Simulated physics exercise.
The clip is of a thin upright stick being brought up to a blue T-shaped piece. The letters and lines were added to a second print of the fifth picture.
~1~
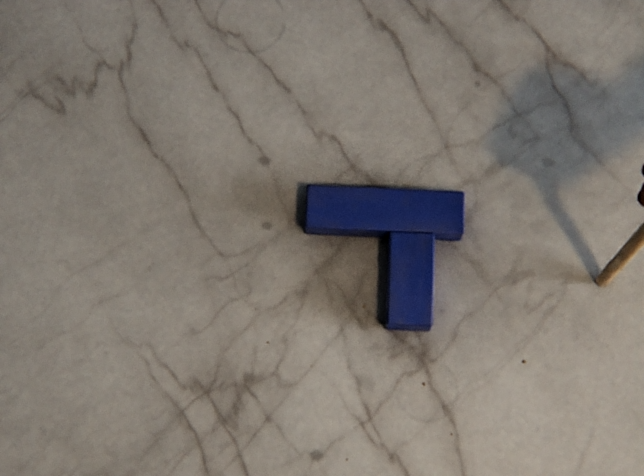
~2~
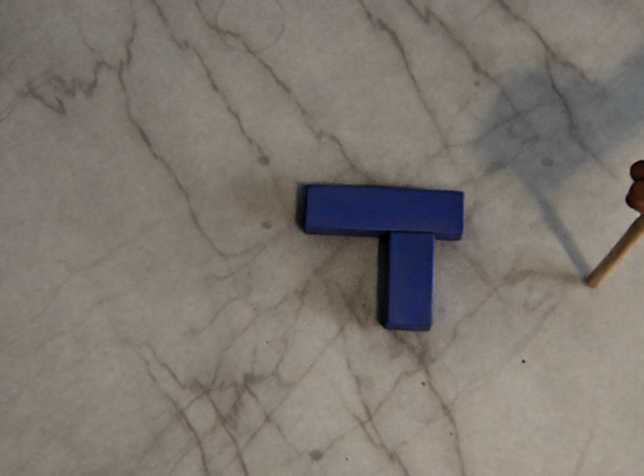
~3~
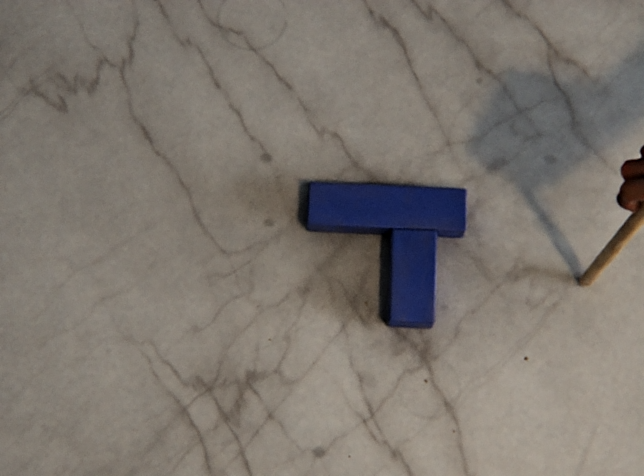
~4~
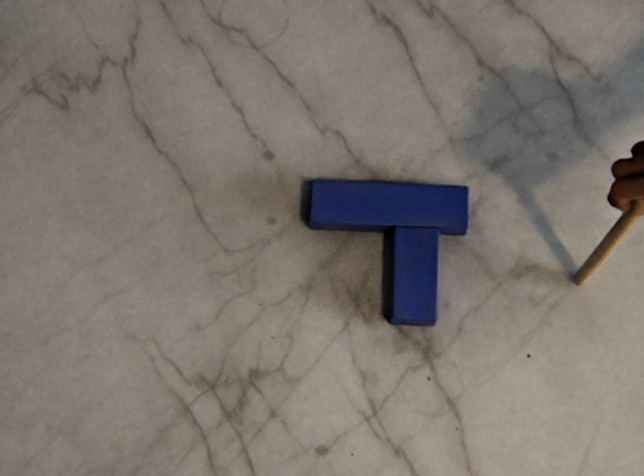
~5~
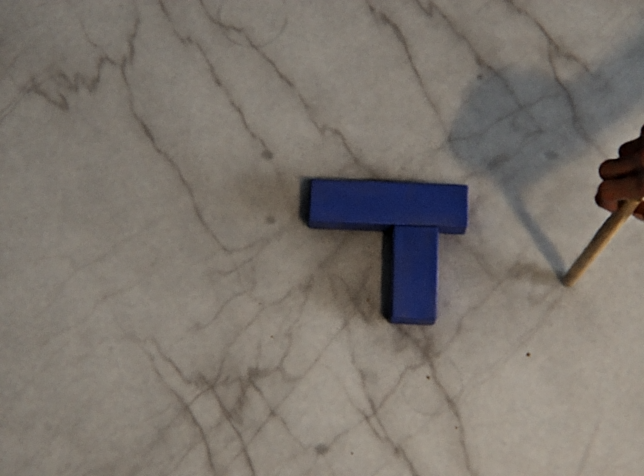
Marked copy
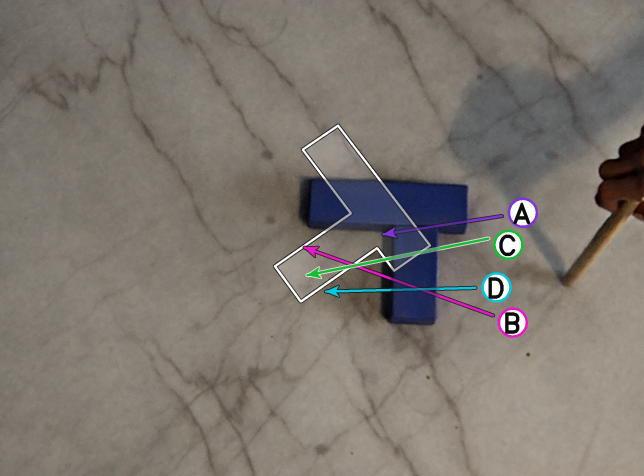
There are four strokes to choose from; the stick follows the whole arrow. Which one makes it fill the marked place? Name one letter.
Push along D.
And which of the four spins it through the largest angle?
Stroke B.
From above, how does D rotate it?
It turns clockwise.
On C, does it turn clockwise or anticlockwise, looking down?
On that stroke, clockwise.
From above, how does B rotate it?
Clockwise.
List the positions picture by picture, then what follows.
Blue T-shaped piece (385, 209), in the first picture.
Blue T-shaped piece (384, 209), in the second picture.
Blue T-shaped piece (387, 206), in the third picture.
Blue T-shaped piece (389, 204), in the fourth picture.
Blue T-shaped piece (388, 203), in the fifth picture.
On the copy, A from (502, 216) to (383, 234); B from (493, 315) to (305, 248); C from (488, 239) to (307, 275); D from (476, 288) to (326, 292).
On D. First, foot of the stick (421, 290), piece (382, 199).
Then, foot of the stick (366, 291), piece (369, 192).
Finally, foot of the stick (326, 292), piece (364, 190); it fills the outline.
By contrast, A leaves the piece out of the outline, at (297, 222); B leaves the piece out of the outline, at (353, 168); C leaves the piece out of the outline, at (314, 191).
